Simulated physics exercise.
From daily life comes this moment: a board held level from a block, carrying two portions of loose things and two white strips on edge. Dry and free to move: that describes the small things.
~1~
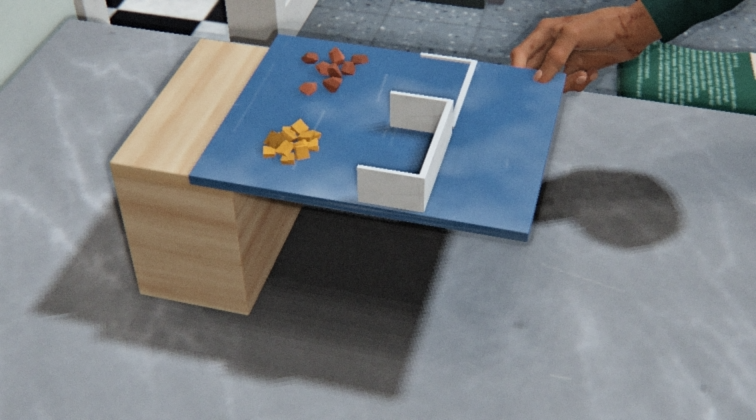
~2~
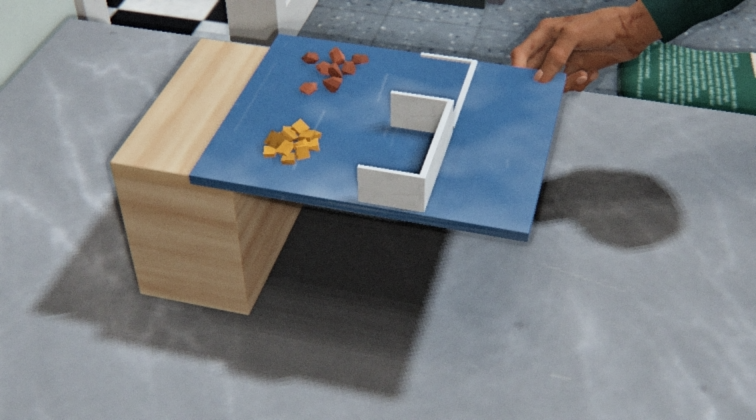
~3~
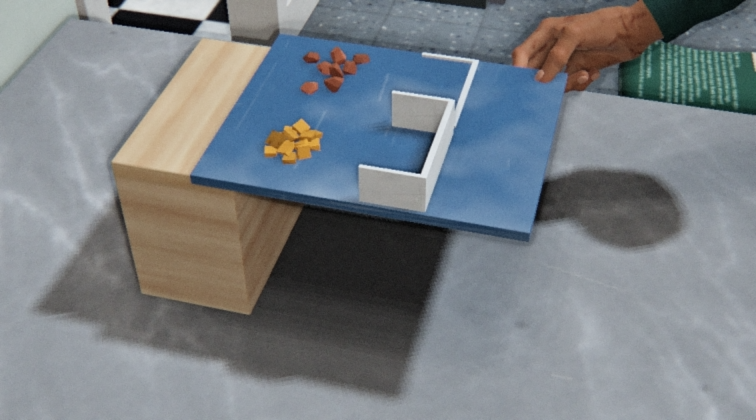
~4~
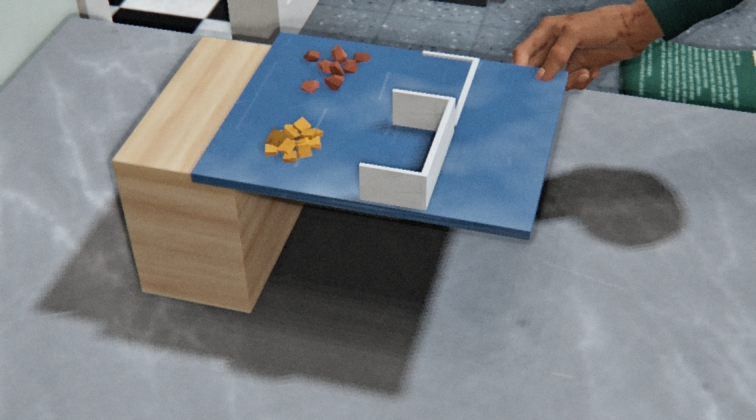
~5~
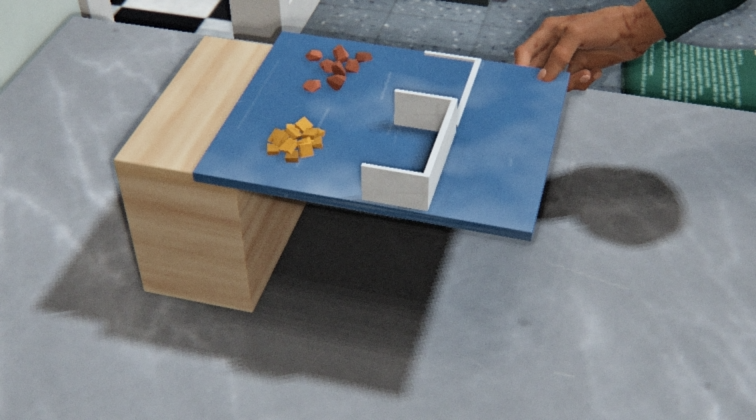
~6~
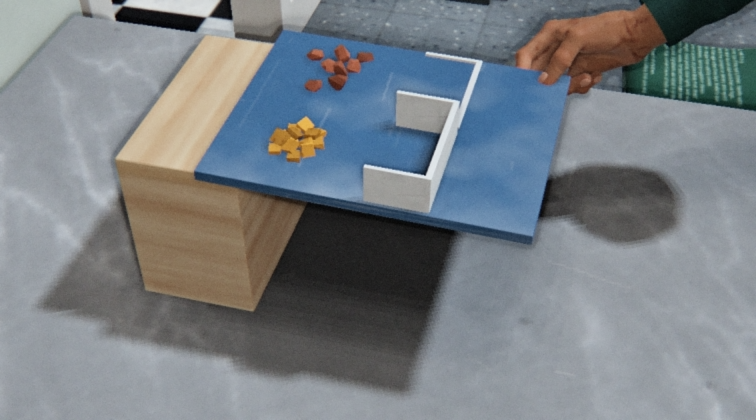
A blue board reaches from a pale wooden block on the left to a hand at its far right corner, seen from above on a grey marbled counter. It carries orange-yellow pieces nearer the viewer, reddish-brown pieces farther back, and white upright strips to their right, with a green printed item beyond. The hand keeps its grip as the board's right side dips very slightly, while the pieces stay put on it.
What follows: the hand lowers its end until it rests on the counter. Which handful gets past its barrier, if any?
Outcome - near handful retained at bar, far handful beyond bar.
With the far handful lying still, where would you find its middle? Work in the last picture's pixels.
Roughly (549, 238).
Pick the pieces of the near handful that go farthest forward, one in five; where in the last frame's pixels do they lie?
In the final frame you'd find it around (403, 243).
Then, 0.76 s past the last view, board sloping at 16°; near handful where it was; far handful where it was.
Then, 1.56 s past the last view, board sloping at 31°; near handful has reached its bar; far handful a small part past its bar.
Then, 2.52 s past the last view, board resting at 41°; near handful has reached its bar; far handful about two thirds past its bar.
Finally, board resting at 41°; near handful gathered behind its bar; far handful about two thirds past its bar.
